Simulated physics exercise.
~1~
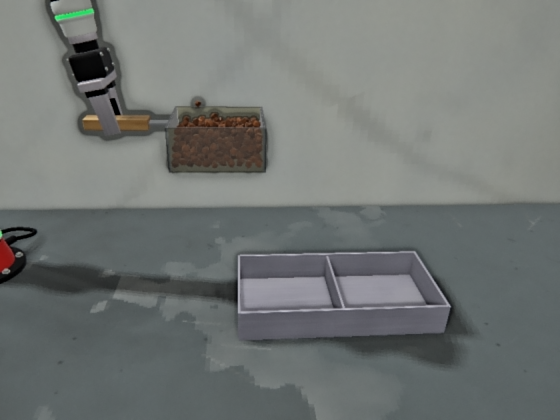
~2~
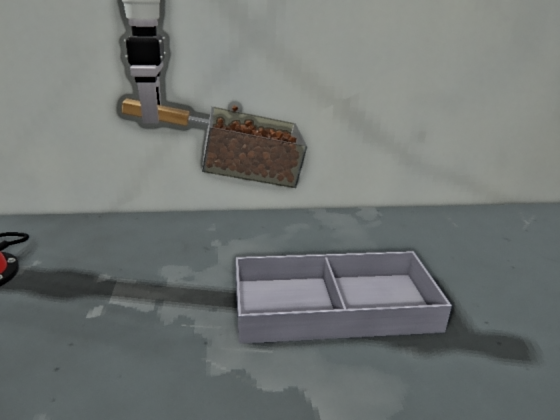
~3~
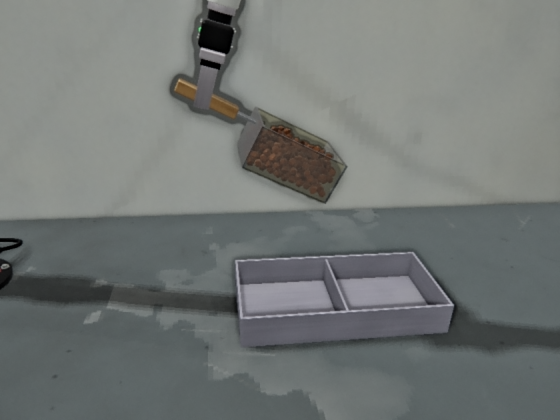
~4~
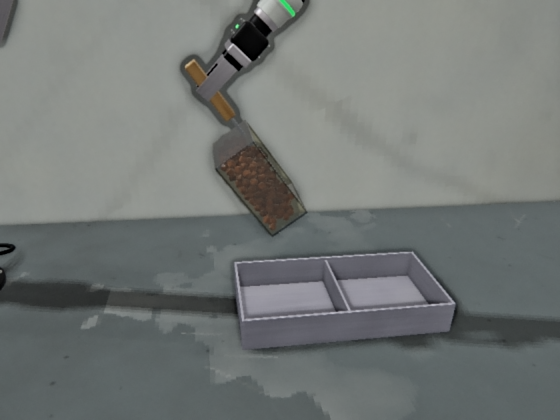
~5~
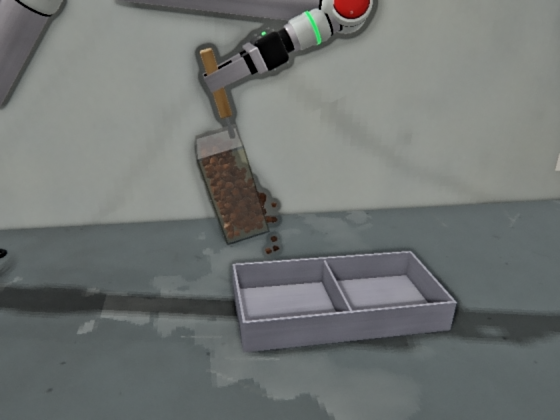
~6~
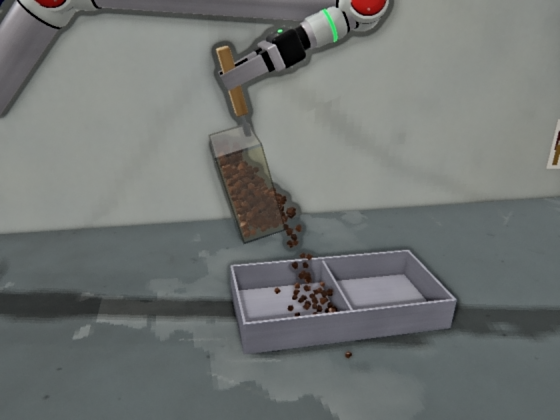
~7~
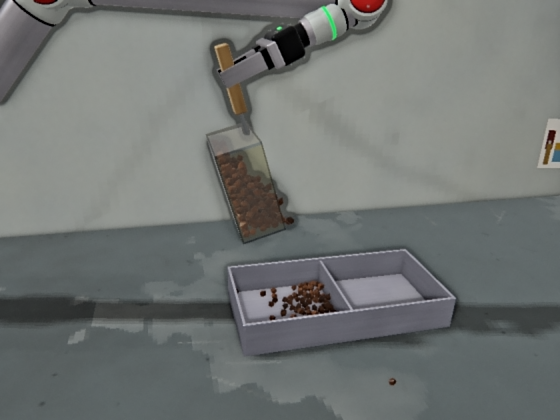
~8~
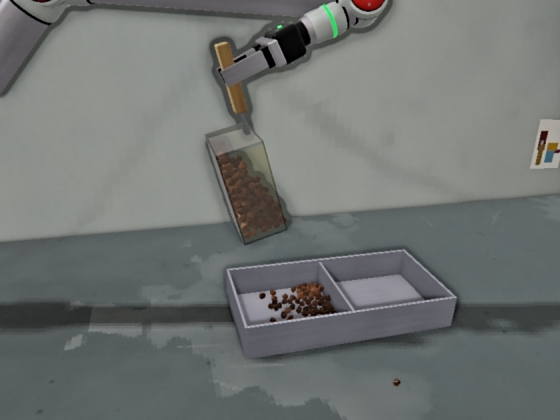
The clip opens with a robot arm holding a clear box full of brown pellets by its wooden handle, level and high above a pale, two-part crate on a grey surface. The arm carries the box to the right while tipping it forward. It then swings back a little to the left, lowering and steepening the box until it points sharply down. Pellets begin to spill over its edge and tumble into the crate's left part. The flow dies away, leaving a small heap there, one stray pellet on the surface in front, the right part empty, and most pellets still in the steeply tilted box.
